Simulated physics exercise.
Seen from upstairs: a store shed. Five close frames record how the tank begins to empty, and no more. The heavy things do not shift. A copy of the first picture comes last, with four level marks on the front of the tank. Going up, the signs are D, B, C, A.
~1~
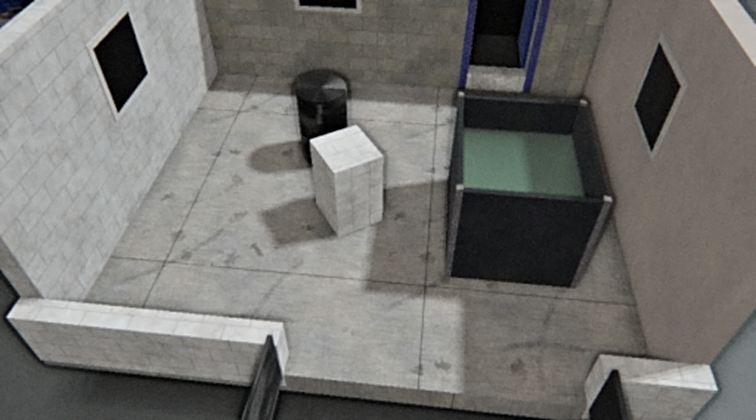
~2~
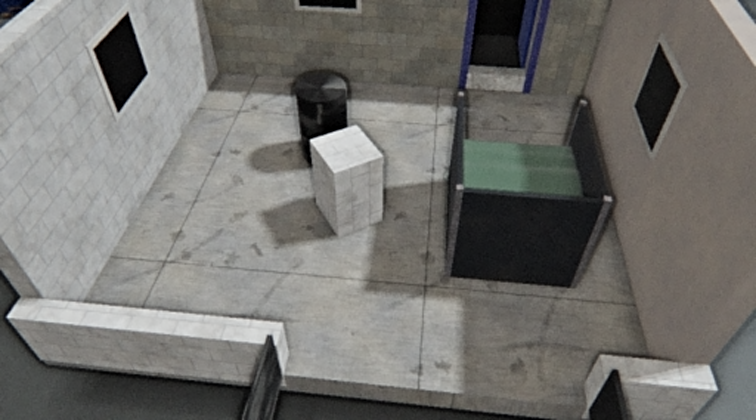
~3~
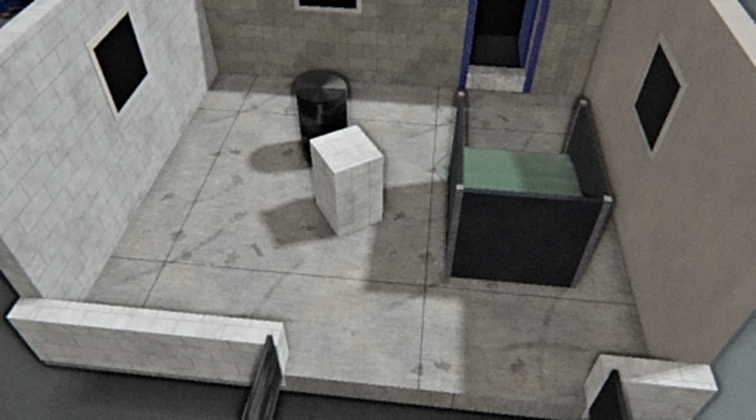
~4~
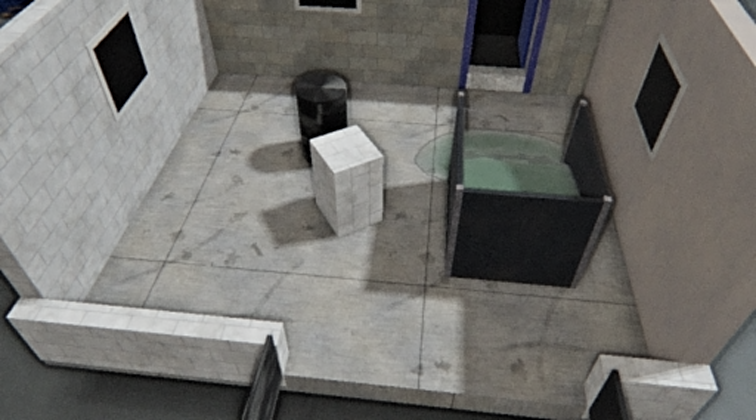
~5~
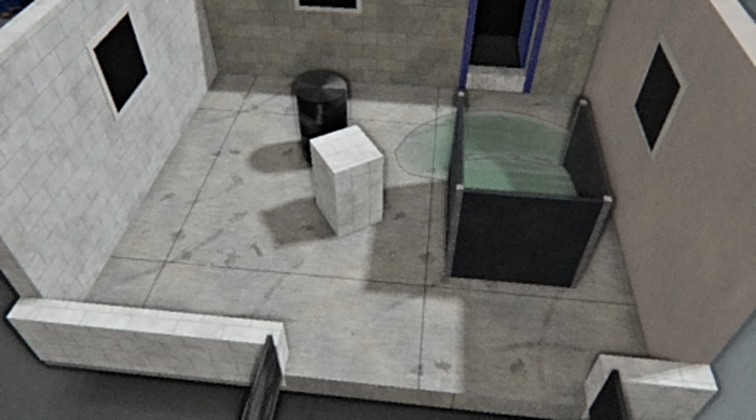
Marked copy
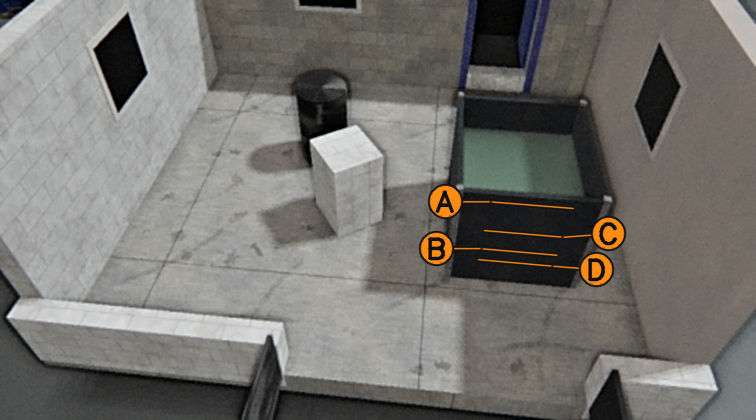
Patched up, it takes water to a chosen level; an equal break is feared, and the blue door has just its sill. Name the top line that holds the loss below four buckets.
B will do.
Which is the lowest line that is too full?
Here it is line C.
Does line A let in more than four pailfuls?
Yes.
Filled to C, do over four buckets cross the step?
Yes, that goes wrong.
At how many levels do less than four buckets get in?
Two.
On the marked copy, A at (531, 205); B at (518, 251); C at (523, 233); D at (515, 262); from the bottom up D, B, C, A.
Choosing A, dozens of bucketfuls pour in.
Choosing B, a splash gets over, under a bucket.
Choosing C, about 9 bucketfuls get in.
Choosing D, nothing gets over.
